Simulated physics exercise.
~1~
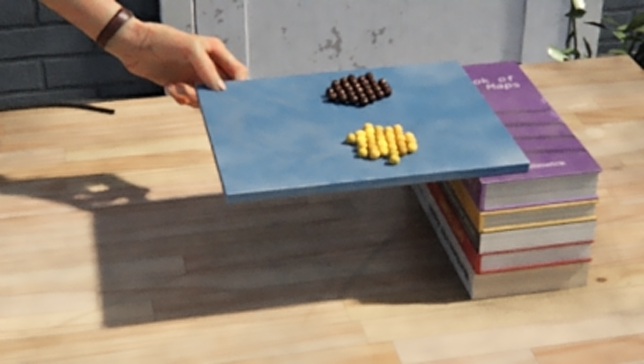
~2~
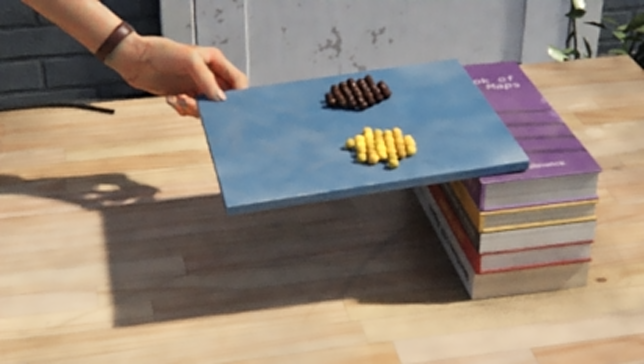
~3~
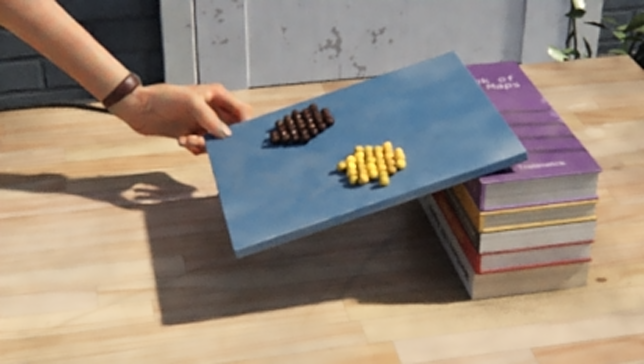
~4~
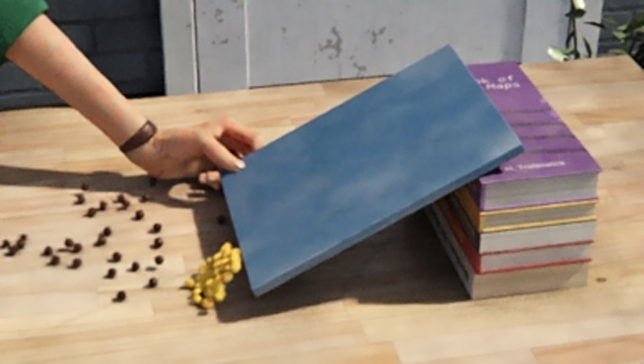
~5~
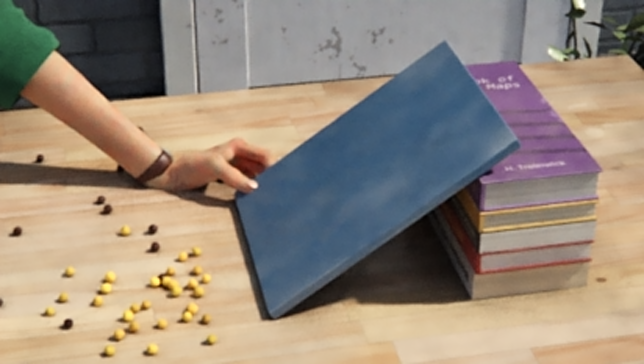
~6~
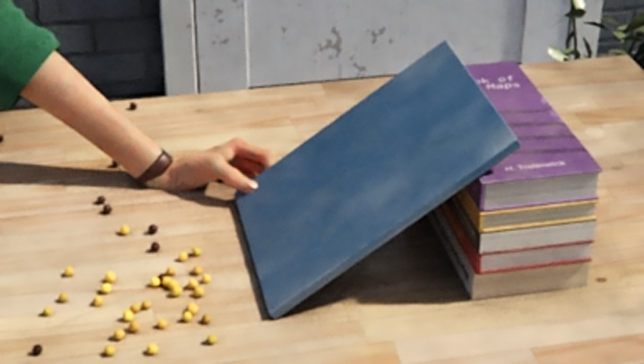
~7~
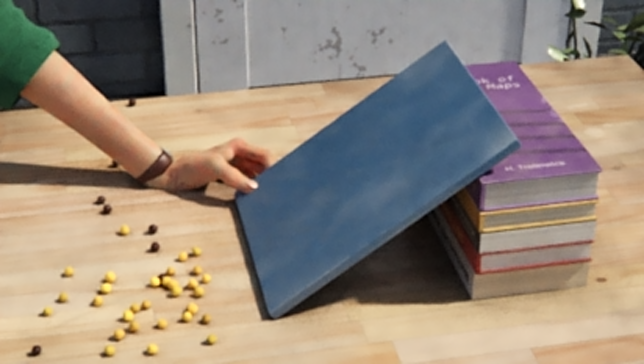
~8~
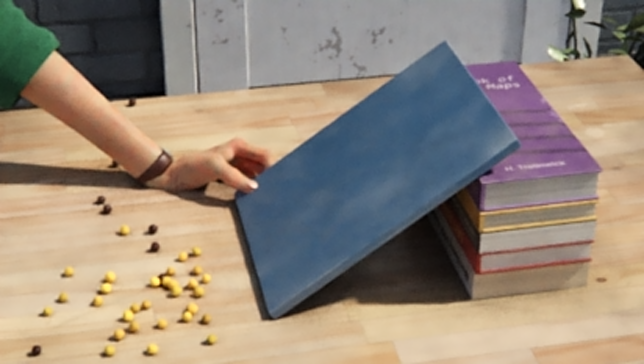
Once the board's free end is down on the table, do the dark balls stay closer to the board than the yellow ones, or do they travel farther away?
The dark balls travel farther. They scatter away across the table, while most of the yellow ones settle close to the foot of the board.
